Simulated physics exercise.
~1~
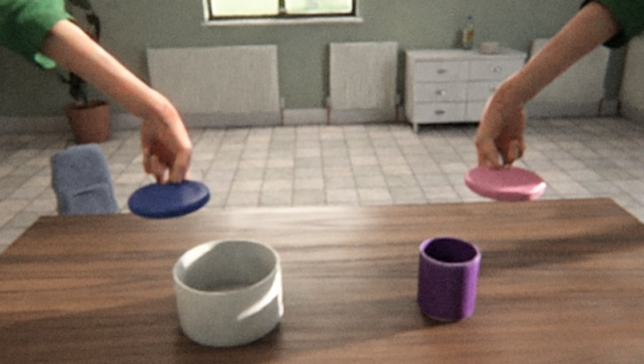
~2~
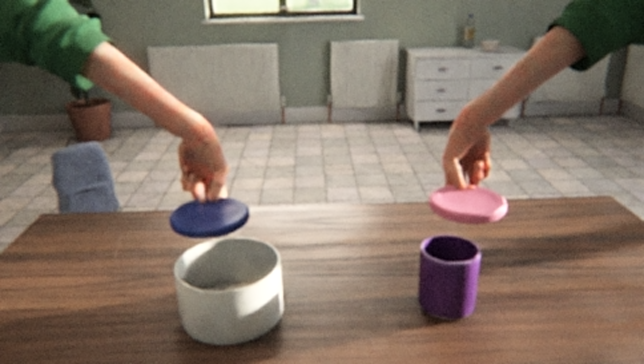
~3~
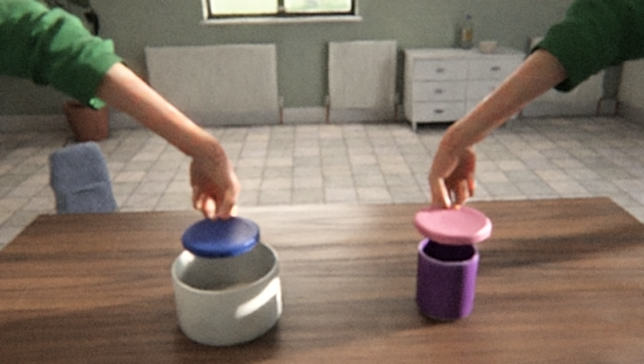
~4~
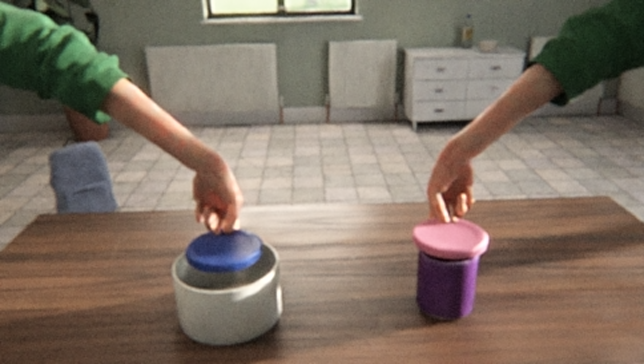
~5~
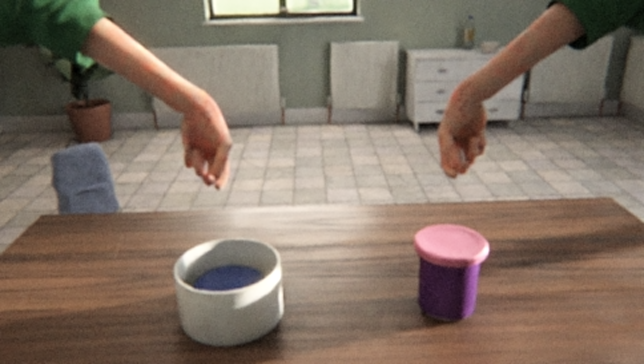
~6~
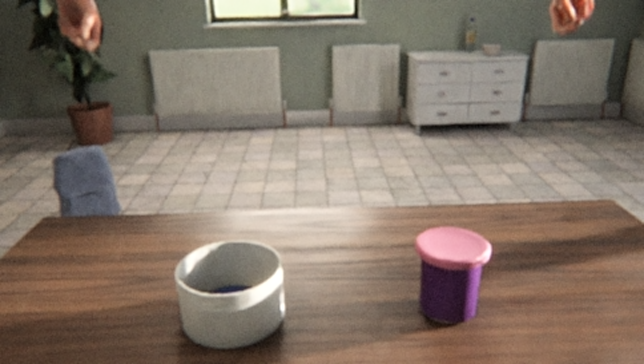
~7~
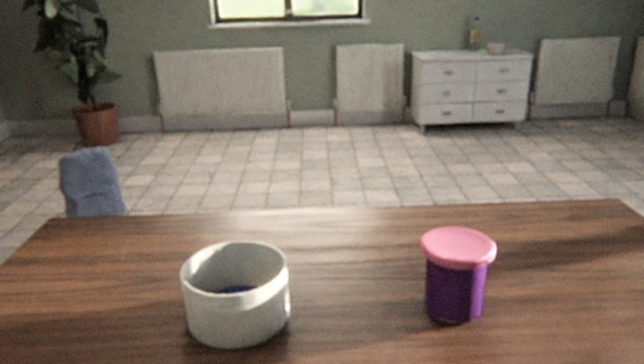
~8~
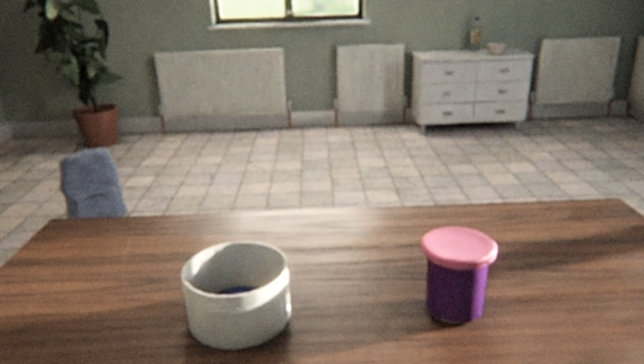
At the start, two hands in green sleeves hold a blue coaster and a pink lid above a wooden table, where a wide pale cup stands on the left and a narrower purple mug on the right. The hands move inward and lower the discs towards the openings. The pink lid comes to rest on the mug's rim, while the blue coaster, smaller than the cup's mouth, reaches its opening. Both hands let go and draw back, and the coaster drops inside. Finally, the hands are gone, the coaster lies down in the cup, and the pink lid covers the mug.
